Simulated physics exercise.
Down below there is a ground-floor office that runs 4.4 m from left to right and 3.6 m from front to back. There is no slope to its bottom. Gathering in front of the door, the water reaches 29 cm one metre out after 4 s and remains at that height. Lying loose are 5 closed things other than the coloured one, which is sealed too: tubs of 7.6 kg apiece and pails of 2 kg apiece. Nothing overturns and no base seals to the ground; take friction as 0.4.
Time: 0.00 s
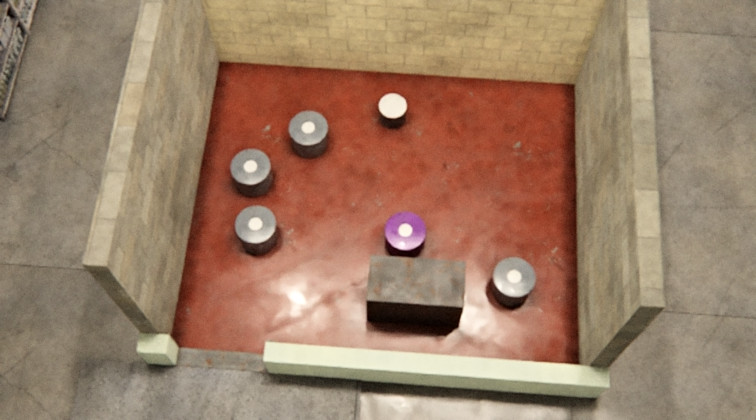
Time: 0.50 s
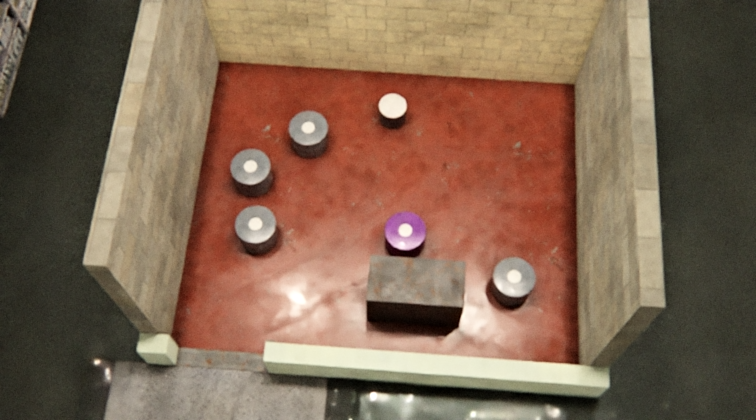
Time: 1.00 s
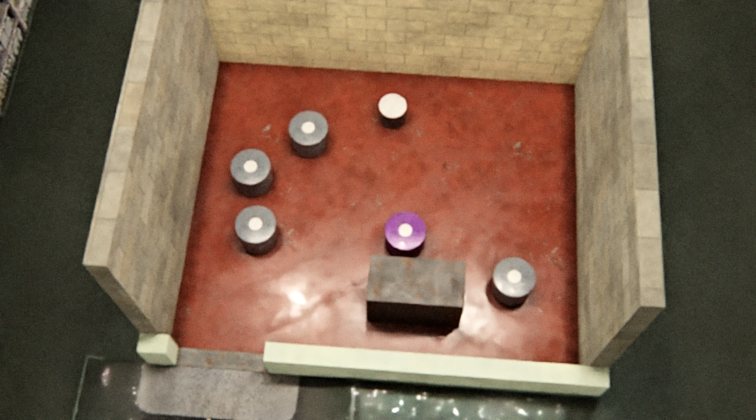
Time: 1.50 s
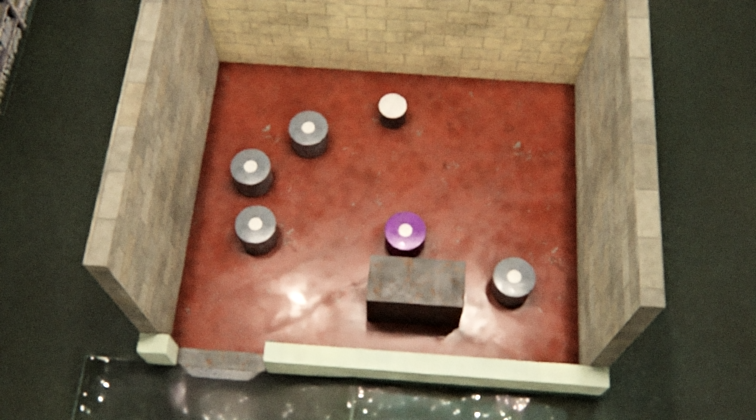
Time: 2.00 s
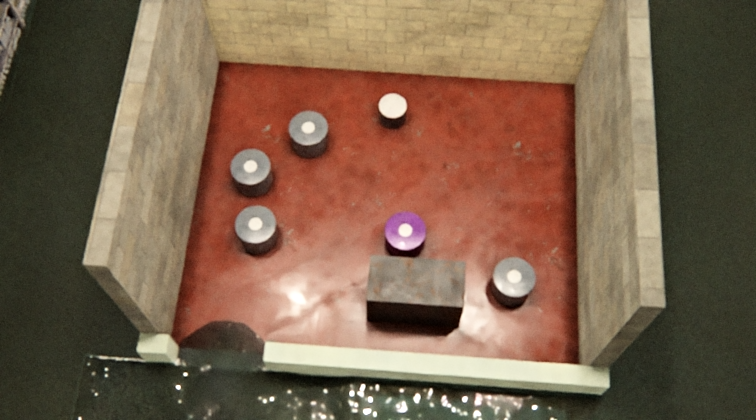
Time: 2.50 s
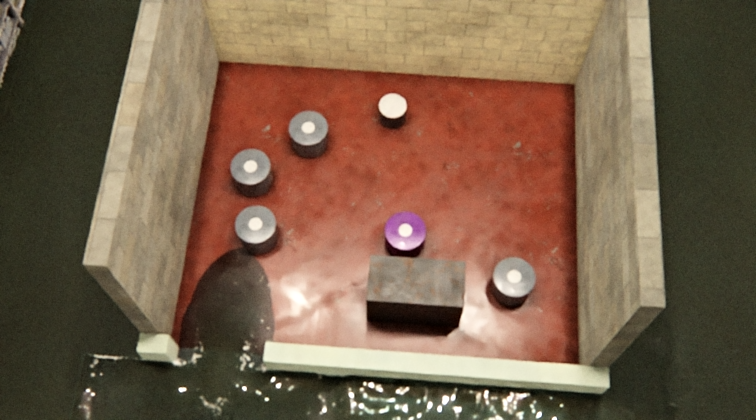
A roofless room with a red floor and pale block walls, with a low pale green sill and a doorway gap along the front, is seen from high above by a still camera. Four grey tubs, a small whitish one and a purple one beside a dark block stand inside. Dark water spreads over the grey ground outside, then creeps through the gap at front left, while the objects stay still.
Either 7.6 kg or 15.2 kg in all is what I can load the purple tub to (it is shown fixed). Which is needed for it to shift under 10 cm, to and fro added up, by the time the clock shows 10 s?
The heavier weight is unnecessary.
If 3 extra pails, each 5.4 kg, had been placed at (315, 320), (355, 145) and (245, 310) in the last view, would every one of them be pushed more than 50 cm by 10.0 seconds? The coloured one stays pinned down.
Order as asked: Stays within / goes beyond / goes beyond.
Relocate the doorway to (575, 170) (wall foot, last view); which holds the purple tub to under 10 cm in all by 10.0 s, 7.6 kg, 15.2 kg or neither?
There both choices fail.
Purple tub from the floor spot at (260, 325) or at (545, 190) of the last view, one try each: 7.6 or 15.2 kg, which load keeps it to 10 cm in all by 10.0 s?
One by one: Neither mass suffices; neither mass suffices.
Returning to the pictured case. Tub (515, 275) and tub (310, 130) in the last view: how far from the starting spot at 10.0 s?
The first is 80 cm from its start, the second 300 cm.
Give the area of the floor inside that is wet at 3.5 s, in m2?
About 3.5 m2 is covered.
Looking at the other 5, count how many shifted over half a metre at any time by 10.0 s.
Count: 5.
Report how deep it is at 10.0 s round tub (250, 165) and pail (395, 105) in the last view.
10 and 8 cm.
After 3.5 s the purple tub would be 0 cm from its start with 7.6 kg and 0 cm from its start with 15.2 kg; 0 cm of water round it then.
After 4.5 s the purple tub would be 0 cm from its start with 7.6 kg and 0 cm from its start with 15.2 kg; 2 cm of water round it then.
After 7.0 s the purple tub would be 0 cm from its start with 7.6 kg and 0 cm from its start with 15.2 kg; 2 cm of water round it then.
After 10.0 s the purple tub would be 0 cm from its start with 7.6 kg and 0 cm from its start with 15.2 kg; 4 cm of water round it then.
